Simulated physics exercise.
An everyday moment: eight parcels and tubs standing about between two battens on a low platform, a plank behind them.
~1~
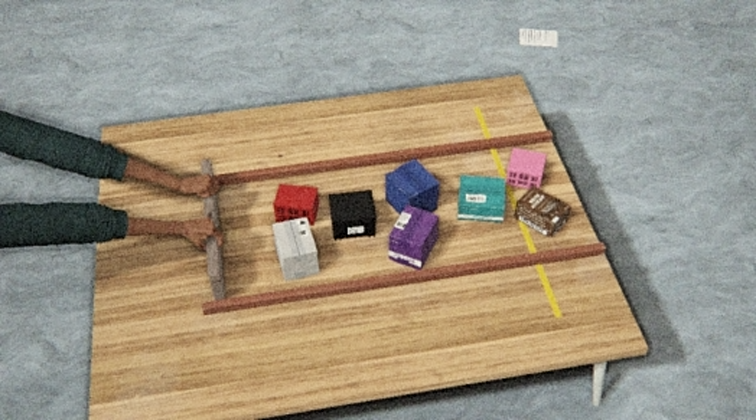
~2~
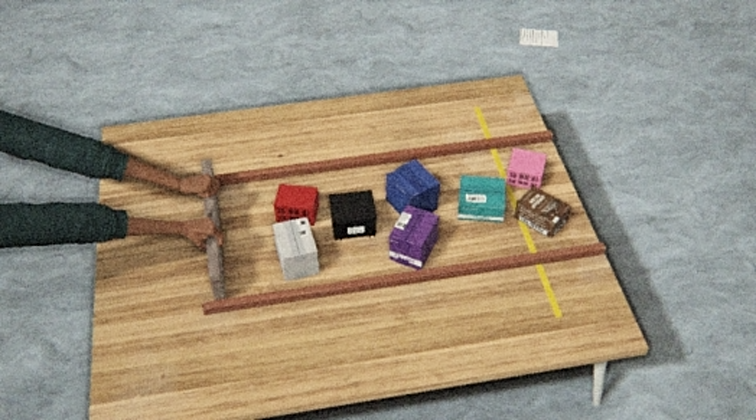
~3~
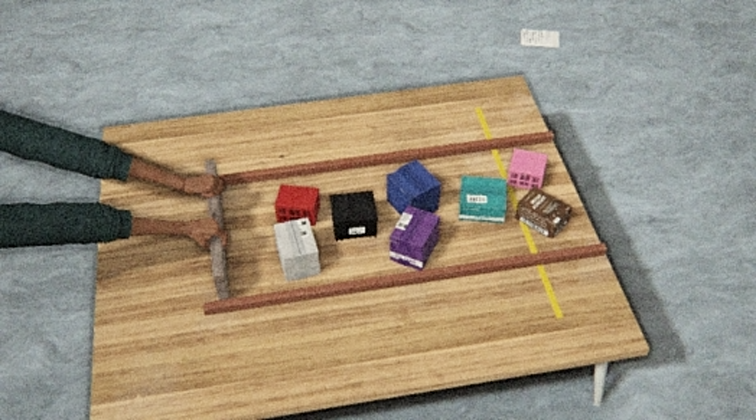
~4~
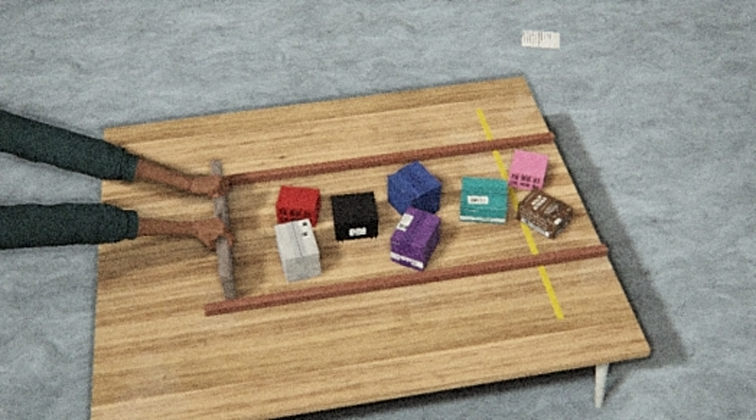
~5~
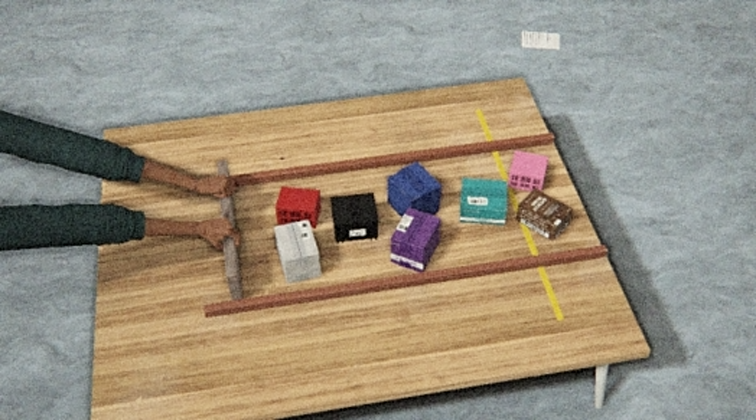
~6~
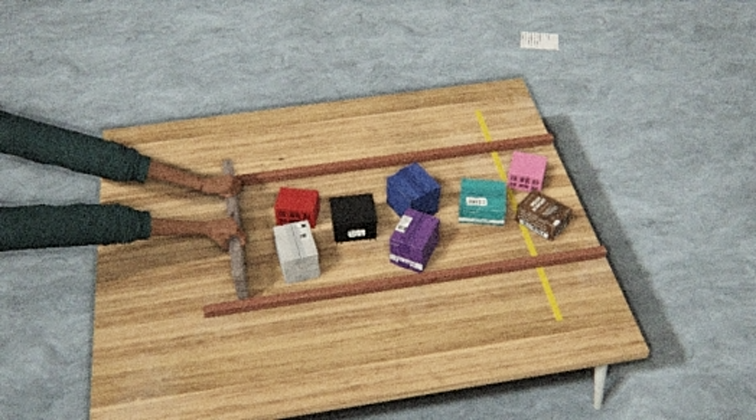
Two hands slide a plank slightly right toward eight parcels and tubs, which stay still.
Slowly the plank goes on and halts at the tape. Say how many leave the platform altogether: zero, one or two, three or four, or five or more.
Here the number that fall off is three or four.
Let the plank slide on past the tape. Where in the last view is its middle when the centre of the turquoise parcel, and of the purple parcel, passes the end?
At (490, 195) for the turquoise parcel; at (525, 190) for the purple parcel.
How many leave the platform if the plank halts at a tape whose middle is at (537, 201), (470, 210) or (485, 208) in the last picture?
In that order 6, 0 and 1.
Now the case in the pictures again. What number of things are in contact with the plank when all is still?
The number is 2.
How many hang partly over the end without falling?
3 of them.
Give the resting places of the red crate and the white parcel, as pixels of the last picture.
The red crate stops around (525, 172); the white parcel around (544, 220).
Soon after, none off yet; pink crate at rest near (527, 172); brown box at rest near (543, 215); turquoise parcel at rest near (482, 202).
Then, none off yet; pink crate moved a little near (532, 168); brown box moved a little near (558, 216); turquoise parcel moved about its own width near (520, 192).
By the end, the number that fall off is three or four; fallen, turquoise parcel, brown box and pink crate.
